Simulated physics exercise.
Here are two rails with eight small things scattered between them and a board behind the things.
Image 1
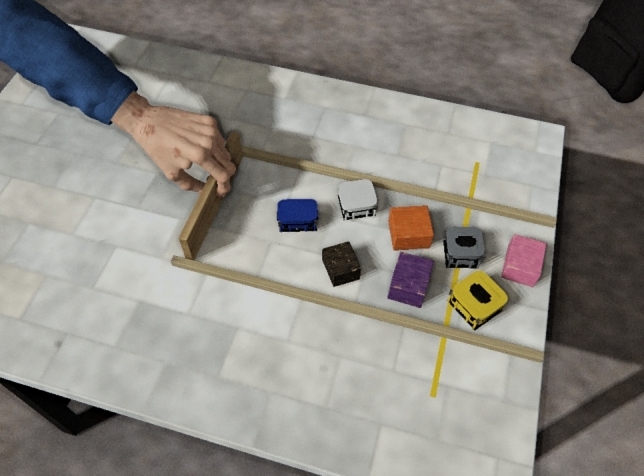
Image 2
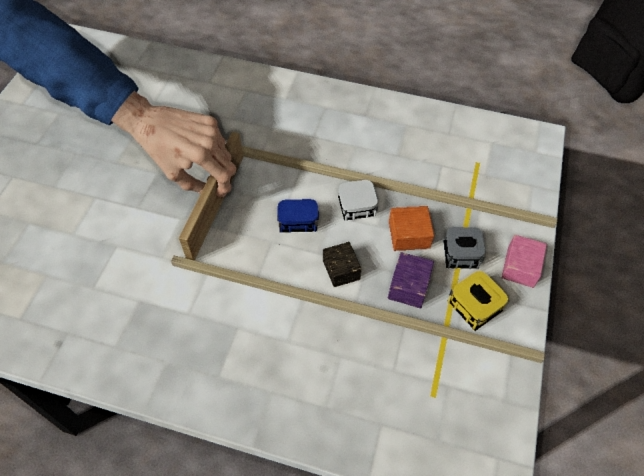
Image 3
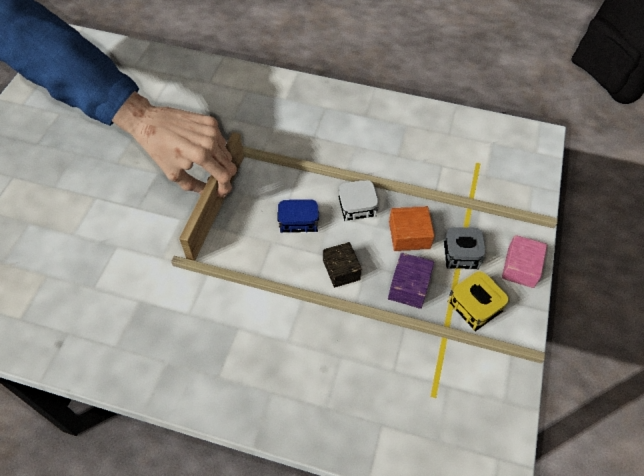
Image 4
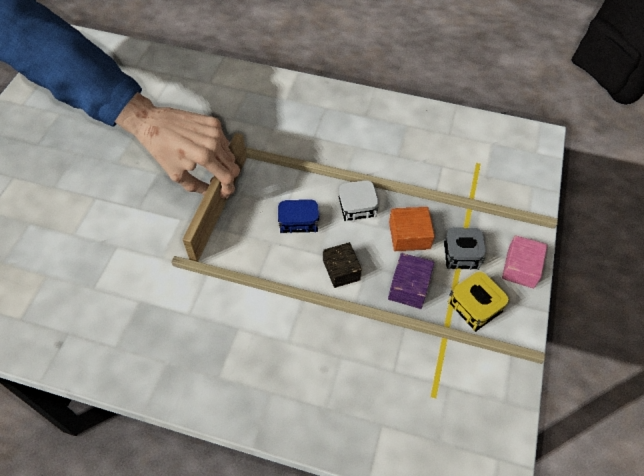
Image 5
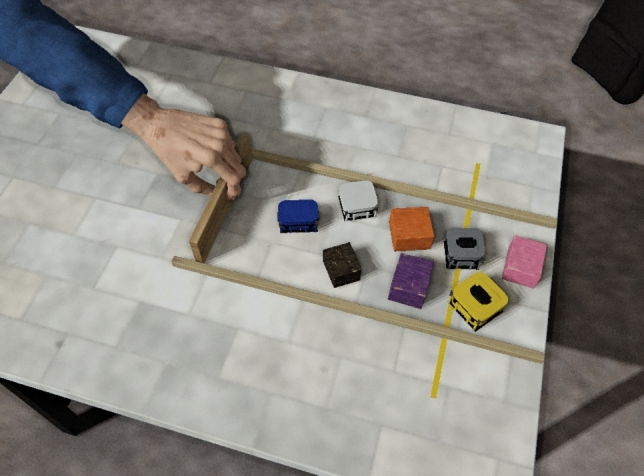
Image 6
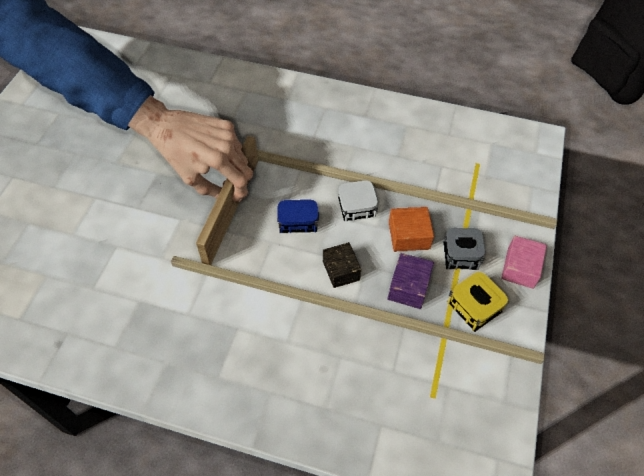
A hand slides a wooden board slightly right between two rails toward eight still, scattered objects.
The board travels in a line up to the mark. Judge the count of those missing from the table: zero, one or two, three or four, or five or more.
My judgement: One or two.
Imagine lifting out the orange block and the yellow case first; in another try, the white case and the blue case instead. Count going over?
Tally of falls: 0 for the first try, 0 for the second.
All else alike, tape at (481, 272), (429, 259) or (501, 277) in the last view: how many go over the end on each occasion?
Down on the floor: 3, 1 and 4.
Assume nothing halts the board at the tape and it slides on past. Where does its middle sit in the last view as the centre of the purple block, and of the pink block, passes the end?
I reckon its middle sits around (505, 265) and then around (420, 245).
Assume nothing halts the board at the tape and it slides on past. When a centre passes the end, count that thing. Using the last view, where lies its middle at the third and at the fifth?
The middle sits near (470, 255) at the first moment and near (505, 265) at the second.
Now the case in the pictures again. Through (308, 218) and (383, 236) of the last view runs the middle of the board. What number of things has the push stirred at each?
So 1, and at the other place 6.
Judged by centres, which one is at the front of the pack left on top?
The yellow case.
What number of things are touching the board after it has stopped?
The count in contact is 3.
A little later, none off yet; pink block at rest near (524, 262); yellow case at rest near (478, 301); grey case at rest near (463, 249).
Next, none off yet; pink block at rest near (524, 262); yellow case at rest near (478, 301); grey case shifted about its own width near (486, 253).
When it is over, the number that fall off is one or two; down, grey case and pink block.
